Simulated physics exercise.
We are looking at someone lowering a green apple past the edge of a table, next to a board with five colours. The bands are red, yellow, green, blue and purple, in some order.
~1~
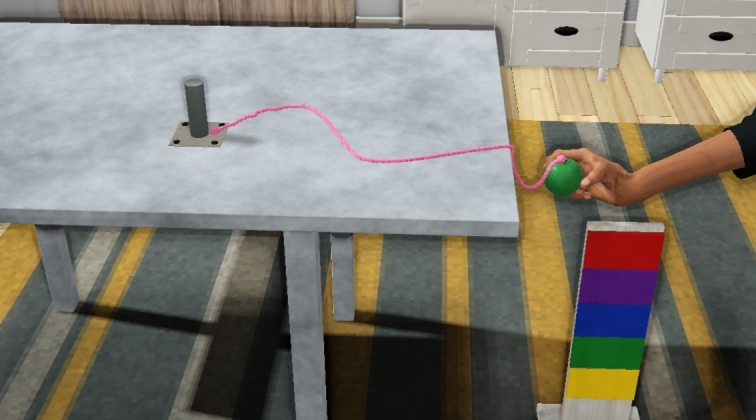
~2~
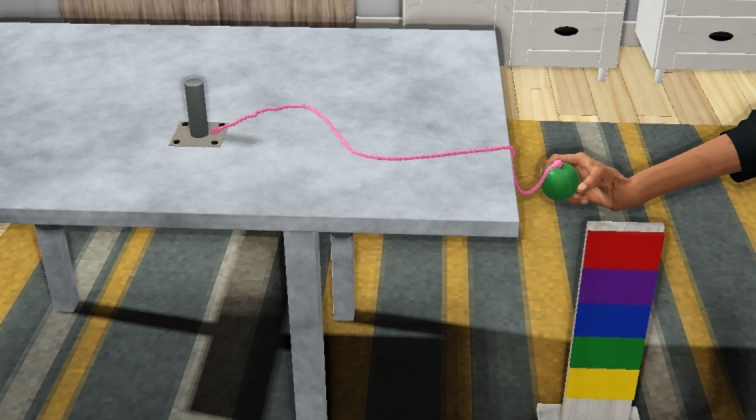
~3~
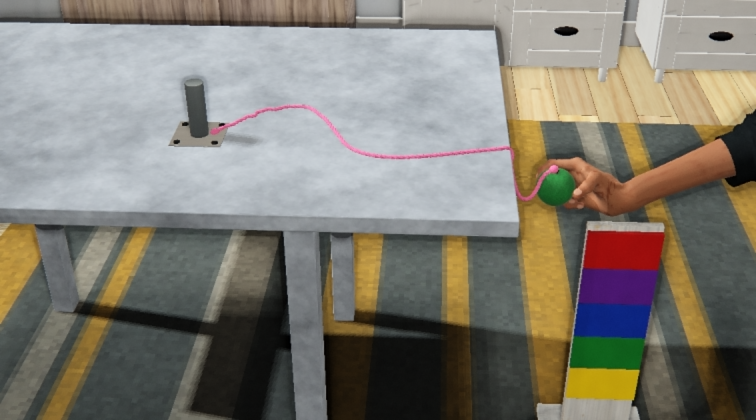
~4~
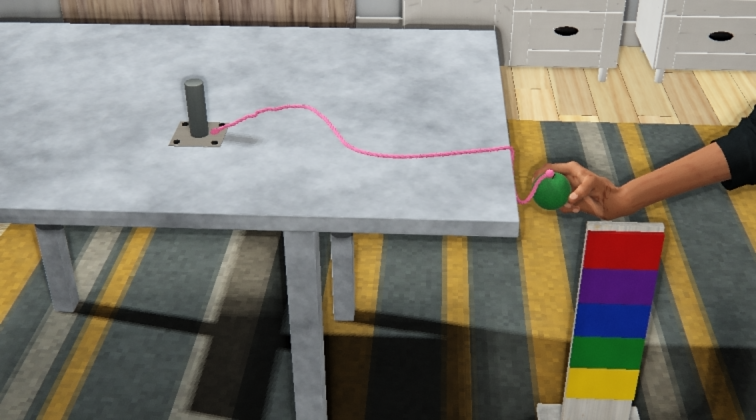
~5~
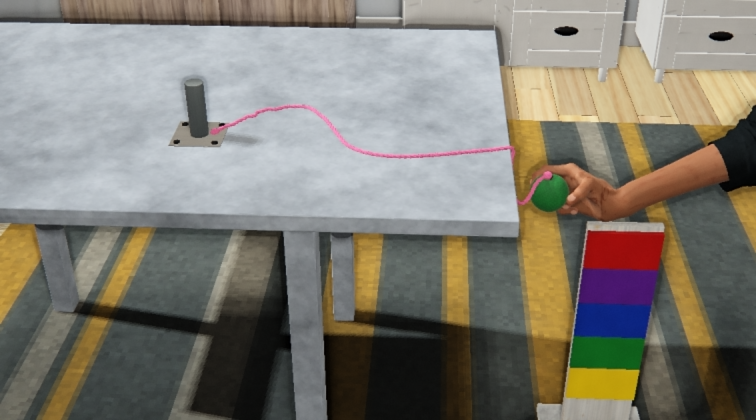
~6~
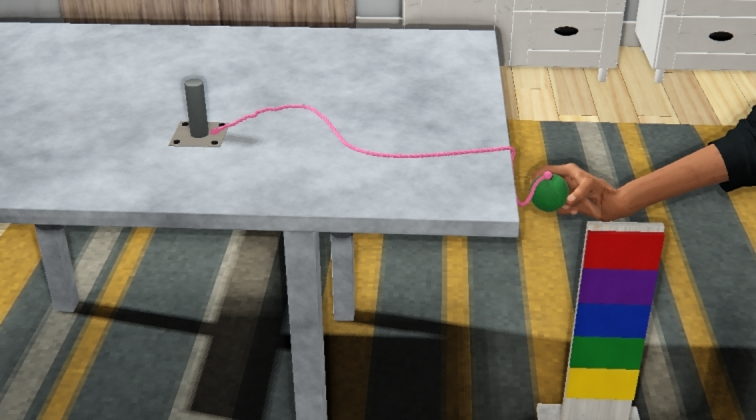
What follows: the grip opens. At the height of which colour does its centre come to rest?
At blue.
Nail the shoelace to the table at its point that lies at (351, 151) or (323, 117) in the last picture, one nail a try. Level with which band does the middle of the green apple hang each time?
One after the other, red; purple.
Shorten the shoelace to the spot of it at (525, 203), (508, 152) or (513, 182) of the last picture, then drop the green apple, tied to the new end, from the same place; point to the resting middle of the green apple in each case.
About (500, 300), (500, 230) and (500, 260).
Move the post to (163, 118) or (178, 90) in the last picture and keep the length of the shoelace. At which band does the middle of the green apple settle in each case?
Try by try: Purple; purple.
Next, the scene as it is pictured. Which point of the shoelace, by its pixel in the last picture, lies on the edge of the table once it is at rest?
That spot is around (422, 156).
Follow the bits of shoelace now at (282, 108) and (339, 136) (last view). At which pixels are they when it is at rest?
At (305, 135), then (406, 137).
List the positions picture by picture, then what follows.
In the first picture, green apple (563, 177); red (624, 253); purple (618, 288); blue (612, 322); green (607, 354); yellow (602, 385).
In the second picture, green apple (560, 181); shoelace through (248, 116) (316, 112) (349, 148) (439, 155) (512, 163).
In the third picture, green apple (555, 187).
In the fourth picture, green apple (551, 191); shoelace through (248, 116) (316, 112) (351, 148) (443, 155) (511, 168).
In the fifth picture, green apple (550, 193).
In the sixth picture, green apple (550, 193); shoelace through (248, 116) (316, 112) (352, 147) (445, 154) (512, 170).
Soon after, apple near (488, 277); level with purple.
Then, apple near (506, 327); level with blue.
At rest, apple near (500, 326); level with blue. Its centre hangs level with the blue band.
